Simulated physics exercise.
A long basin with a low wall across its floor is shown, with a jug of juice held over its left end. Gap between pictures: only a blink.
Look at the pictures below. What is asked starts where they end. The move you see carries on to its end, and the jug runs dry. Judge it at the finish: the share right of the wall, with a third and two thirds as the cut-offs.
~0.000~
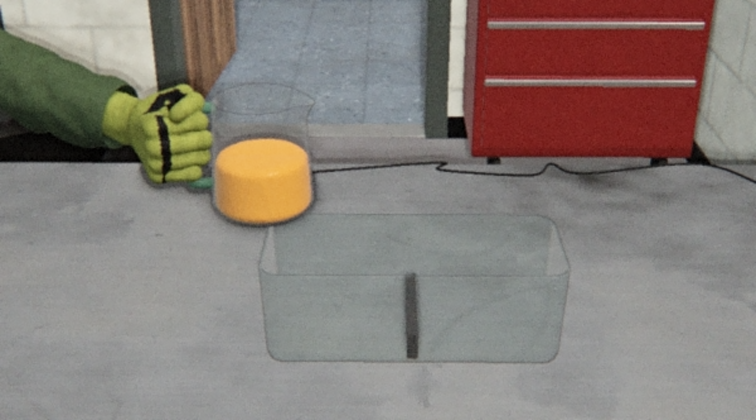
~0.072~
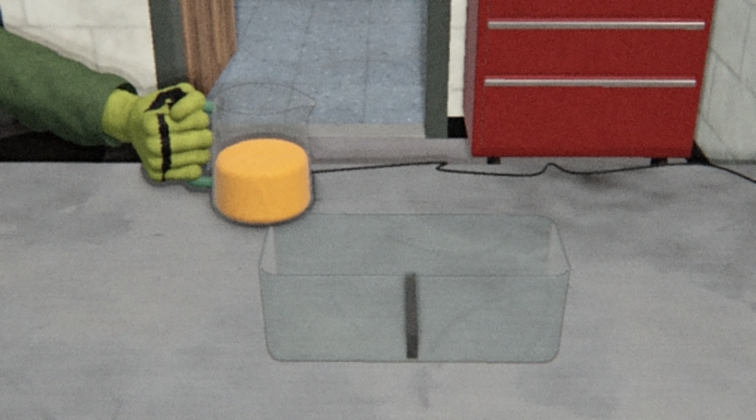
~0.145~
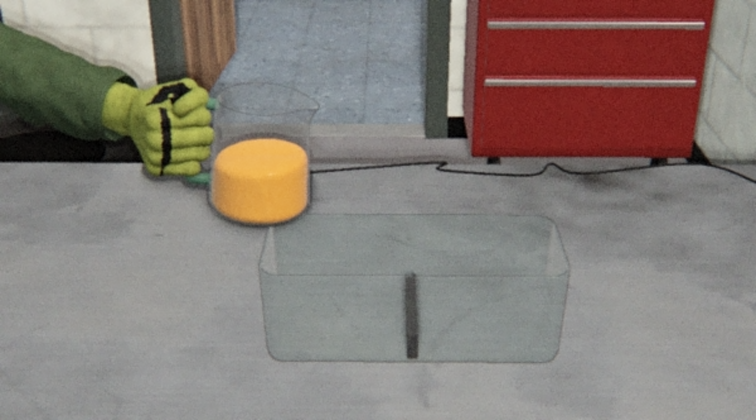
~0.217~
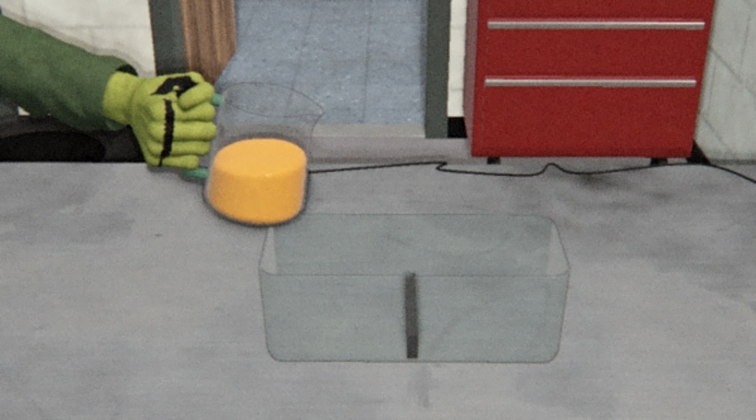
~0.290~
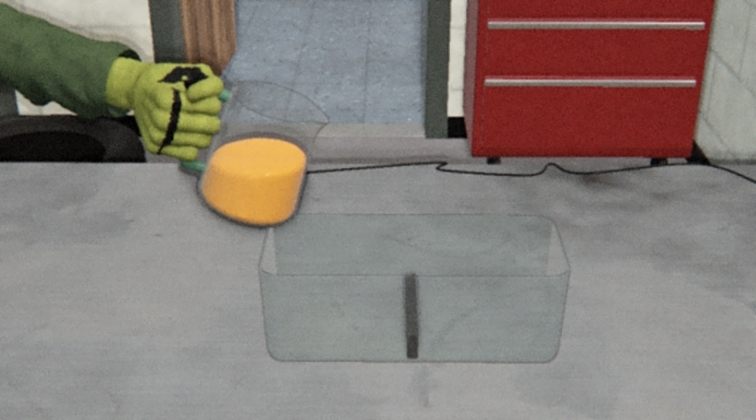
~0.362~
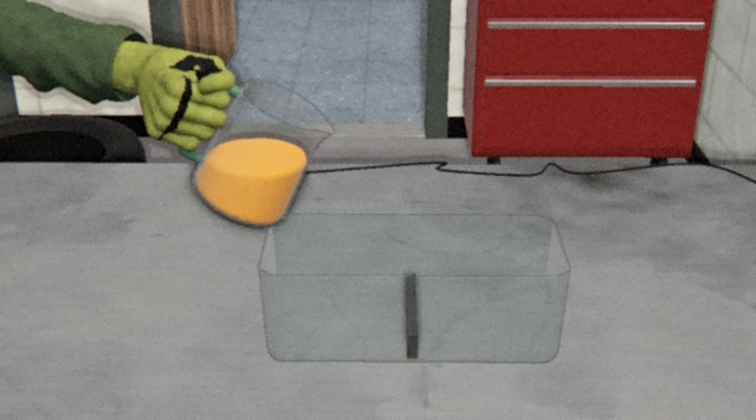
At the finish, the right of the wall has under a third.
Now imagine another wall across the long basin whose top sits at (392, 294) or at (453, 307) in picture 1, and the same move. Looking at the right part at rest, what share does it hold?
First try close to 5 percent, second try close to 15 percent.
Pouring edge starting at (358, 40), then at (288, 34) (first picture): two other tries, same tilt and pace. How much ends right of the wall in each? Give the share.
It comes to about 85 %, followed by about 10 %.
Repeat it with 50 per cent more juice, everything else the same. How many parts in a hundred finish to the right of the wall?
About 15 %.
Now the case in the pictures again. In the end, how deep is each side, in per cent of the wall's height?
Levels: Left around 60 per cent, right around 0 per cent.
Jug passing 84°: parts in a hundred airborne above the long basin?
Estimate: 10 per cent, roughly.
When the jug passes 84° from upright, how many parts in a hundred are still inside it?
Remaining fraction: Approx. 90 %.
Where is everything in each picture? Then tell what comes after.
It leans 0°; its right rim is at (315, 101); the juice meets the walls at (217, 154) and (307, 154); the long basin's rim runs from (265, 245) to (562, 246); the wall's top is at (412, 304), in the first picture.
It leans 1°; its right rim is at (316, 102); the juice meets the walls at (216, 155) and (307, 154), in the second picture.
It leans 5°; its right rim is at (319, 105); the juice meets the walls at (216, 156) and (307, 154), in the third picture.
It leans 10°; its right rim is at (324, 111); the juice meets the walls at (215, 156) and (306, 155), in the fourth picture.
It leans 18°; its right rim is at (330, 120); the juice meets the walls at (211, 156) and (305, 155), in the fifth picture.
It leans 27°; its right rim is at (335, 131); the juice meets the walls at (204, 155) and (308, 156), in the sixth picture.
A moment on, the jug is tipped on its side and 89 per cent is still to pour, 1 is left of the wall and 0 right of it.
Next, the jug is tipped right over and 28 per cent is still to pour, 57 is left of the wall and 1 right of it.
Then the jug is tipped right over and 2 per cent is still to pour, 87 is left of the wall and 7 right of it.
Later the jug is tipped right over and 0 per cent is still to pour, 90 is left of the wall and 8 right of it.
Finally, 90 per cent lies left of the wall, 8 right of it and 2 outside.
